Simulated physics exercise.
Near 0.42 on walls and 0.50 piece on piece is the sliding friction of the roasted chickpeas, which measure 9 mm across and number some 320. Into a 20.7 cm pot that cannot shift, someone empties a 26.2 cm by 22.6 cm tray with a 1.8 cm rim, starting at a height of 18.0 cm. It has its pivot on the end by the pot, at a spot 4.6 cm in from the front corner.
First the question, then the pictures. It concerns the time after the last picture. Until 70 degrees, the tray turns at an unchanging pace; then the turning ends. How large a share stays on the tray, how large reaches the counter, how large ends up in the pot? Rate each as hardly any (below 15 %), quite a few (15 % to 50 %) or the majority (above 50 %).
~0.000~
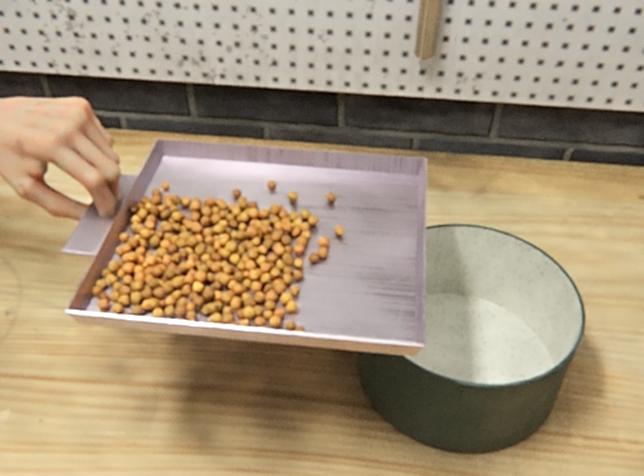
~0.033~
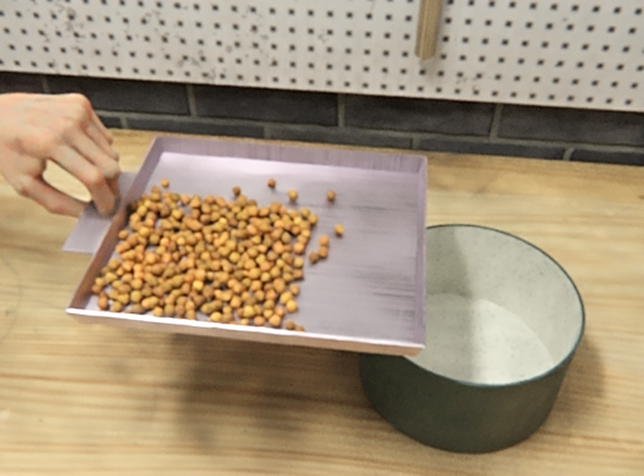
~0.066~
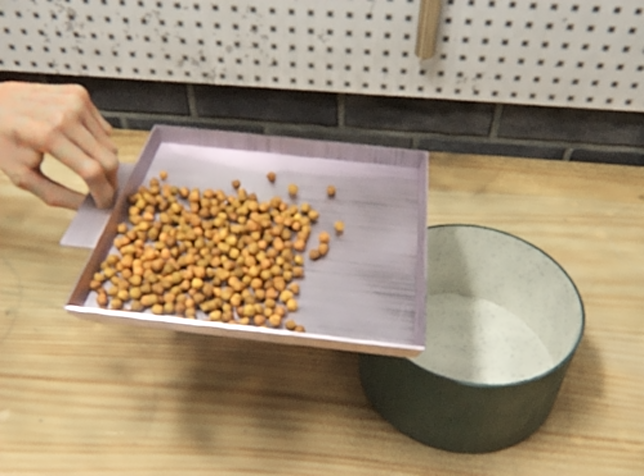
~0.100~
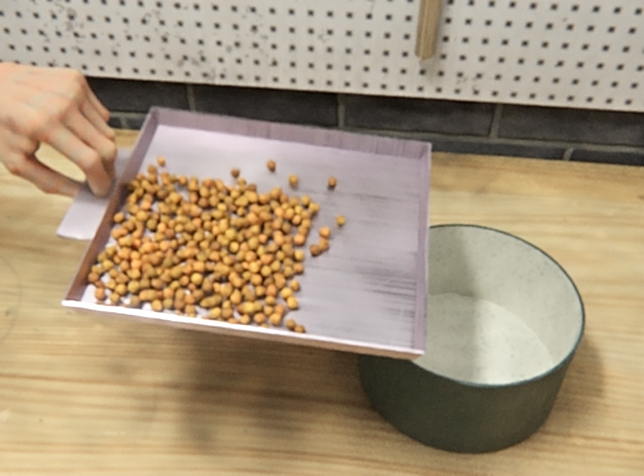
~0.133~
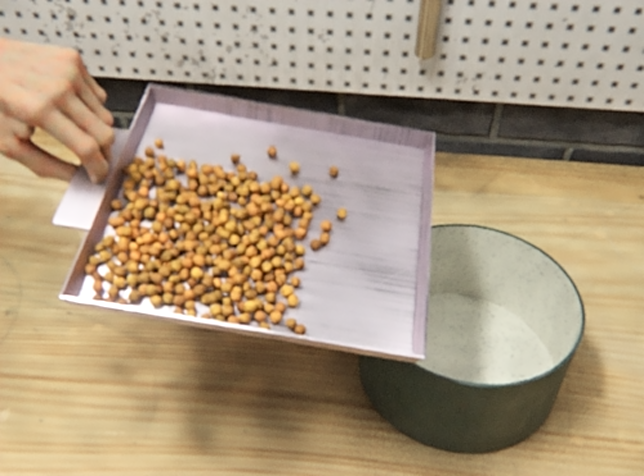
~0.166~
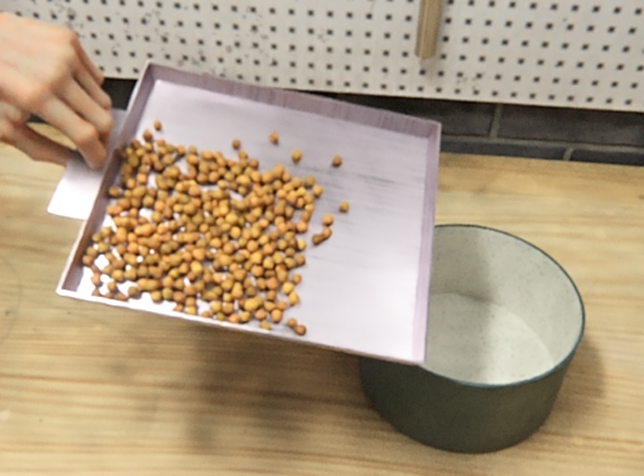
I would put it this way: Left on the tray: Quite a few, counter: The majority, pot: Hardly any.
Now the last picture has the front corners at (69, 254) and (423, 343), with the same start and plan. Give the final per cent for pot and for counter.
That works out as pot 40 and counter 35.
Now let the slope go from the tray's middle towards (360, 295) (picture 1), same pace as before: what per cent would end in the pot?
Estimate: Some 0 per cent.
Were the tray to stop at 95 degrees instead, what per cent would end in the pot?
0 per cent.
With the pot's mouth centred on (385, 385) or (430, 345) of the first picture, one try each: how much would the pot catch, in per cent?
65 % and 25 %.
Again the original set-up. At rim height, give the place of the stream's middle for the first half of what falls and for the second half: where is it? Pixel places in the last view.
Earlier half at about (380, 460), later half at about (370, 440) in pixels.
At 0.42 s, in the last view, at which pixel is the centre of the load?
By then the middle of the load sits around (252, 258).
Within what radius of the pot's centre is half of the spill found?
Roughly 22 cm from the centre.
Then, at 0.32 s, tilt 47 degrees; the tray holds 100 %, the pot 0 %.
After 0.42 s, tilt 64 degrees; the tray holds 100 %, the pot 0 %.
Then, at 0.66 s, tilt 70 degrees; the tray holds 40 %, the pot 0 %.
At rest (1.7 s), tray 20 %, counter 80 %, pot 0 %.
